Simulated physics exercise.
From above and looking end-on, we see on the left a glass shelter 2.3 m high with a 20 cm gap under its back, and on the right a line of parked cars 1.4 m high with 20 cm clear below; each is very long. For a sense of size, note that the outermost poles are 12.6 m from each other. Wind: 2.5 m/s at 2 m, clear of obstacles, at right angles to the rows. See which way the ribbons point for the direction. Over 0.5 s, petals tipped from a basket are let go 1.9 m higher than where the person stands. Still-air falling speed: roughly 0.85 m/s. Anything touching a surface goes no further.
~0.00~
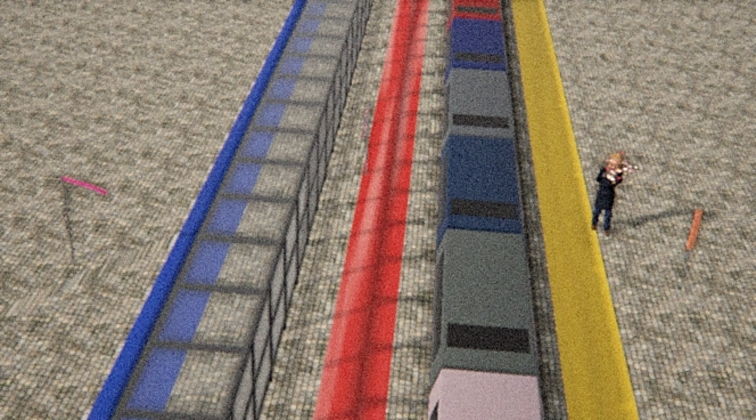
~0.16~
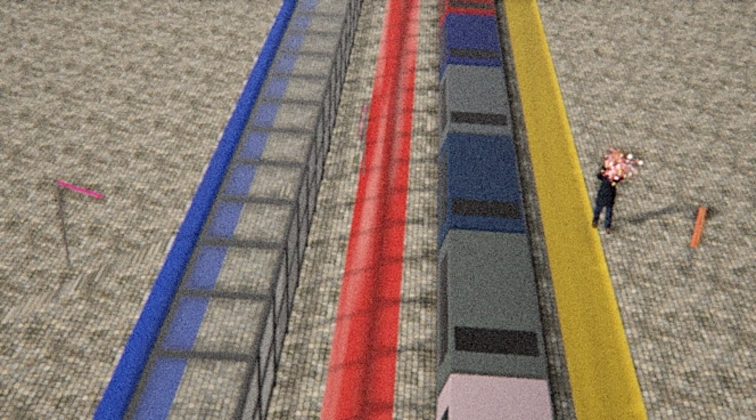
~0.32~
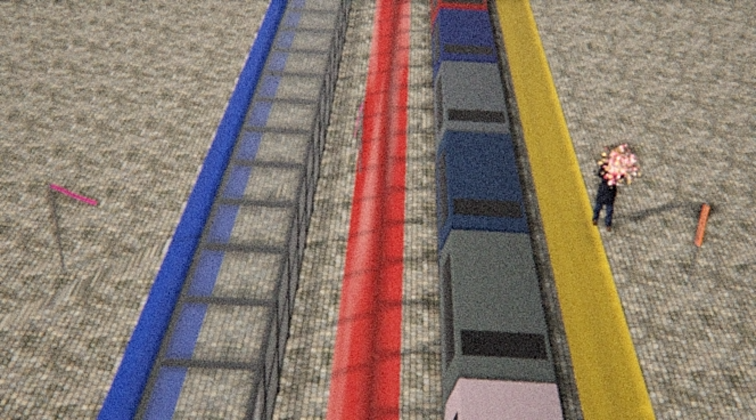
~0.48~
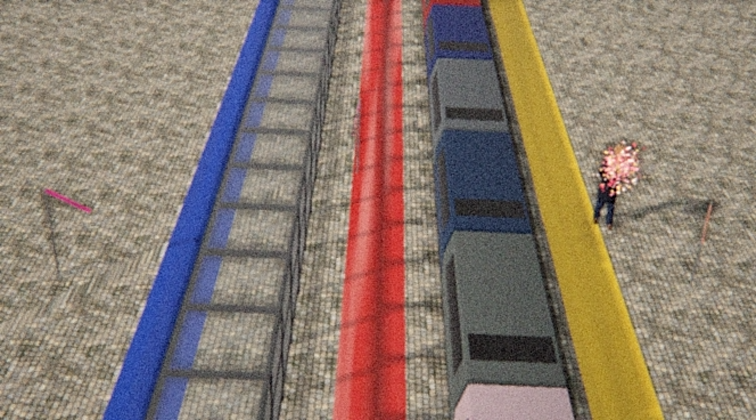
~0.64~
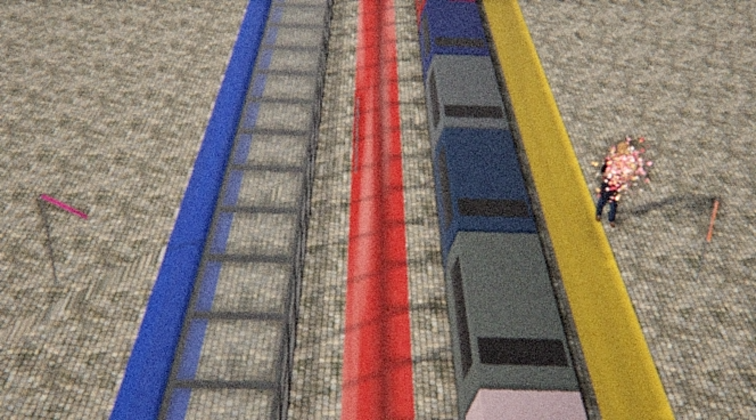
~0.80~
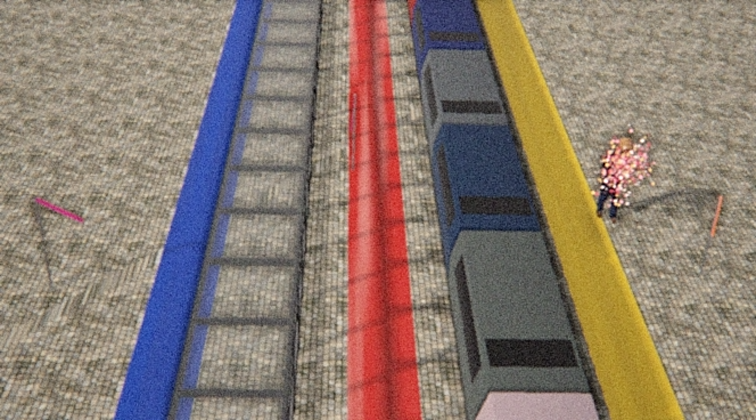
On a paved, pebbly-textured ground seen from above and end-on, long rows run into the distance. A glass shelter stands beside a blue strip at left, a red strip runs up the middle, and parked cars line a yellow strip, with a dark-clothed person and an orange-ribboned pole at right. Pale pink petals spread downward around the person, a pink ribbon streams rightward at left, and the camera drifts left.
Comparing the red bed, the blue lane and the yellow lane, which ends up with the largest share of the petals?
I would say the yellow one.
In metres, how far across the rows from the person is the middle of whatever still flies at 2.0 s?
Estimate: Some 0.0 m.
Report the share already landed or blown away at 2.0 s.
Roughly 15 %.
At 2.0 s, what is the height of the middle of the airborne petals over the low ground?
About 0.8 m high.
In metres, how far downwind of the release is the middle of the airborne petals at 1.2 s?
About 0.0 m.
After 1.2 s, 100 % is in the air or yet to come; 0 % lies on the blue lane, 0 % on the yellow lane and 0 % on the red bed; the middle of what still flies is 1.3 m above the low ground, near (619, 179).
After 2.0 s, 84 % is in the air or yet to come; 0 % lies on the blue lane, 11 % on the yellow lane and 0 % on the red bed; the middle of what still flies is 0.8 m above the low ground, near (608, 199).
After 3.5 s, 30 % is in the air or yet to come; 0 % lies on the blue lane, 53 % on the yellow lane and 0 % on the red bed; the middle of what still flies is 0.5 m above the low ground, near (590, 207).
After 8.0 s, 1 % is in the air or yet to come; 0 % lies on the blue lane, 74 % on the yellow lane and 0 % on the red bed.
After 45.0 s, 0 % is in the air or yet to come; 0 % lies on the blue lane, 74 % on the yellow lane and 0 % on the red bed.
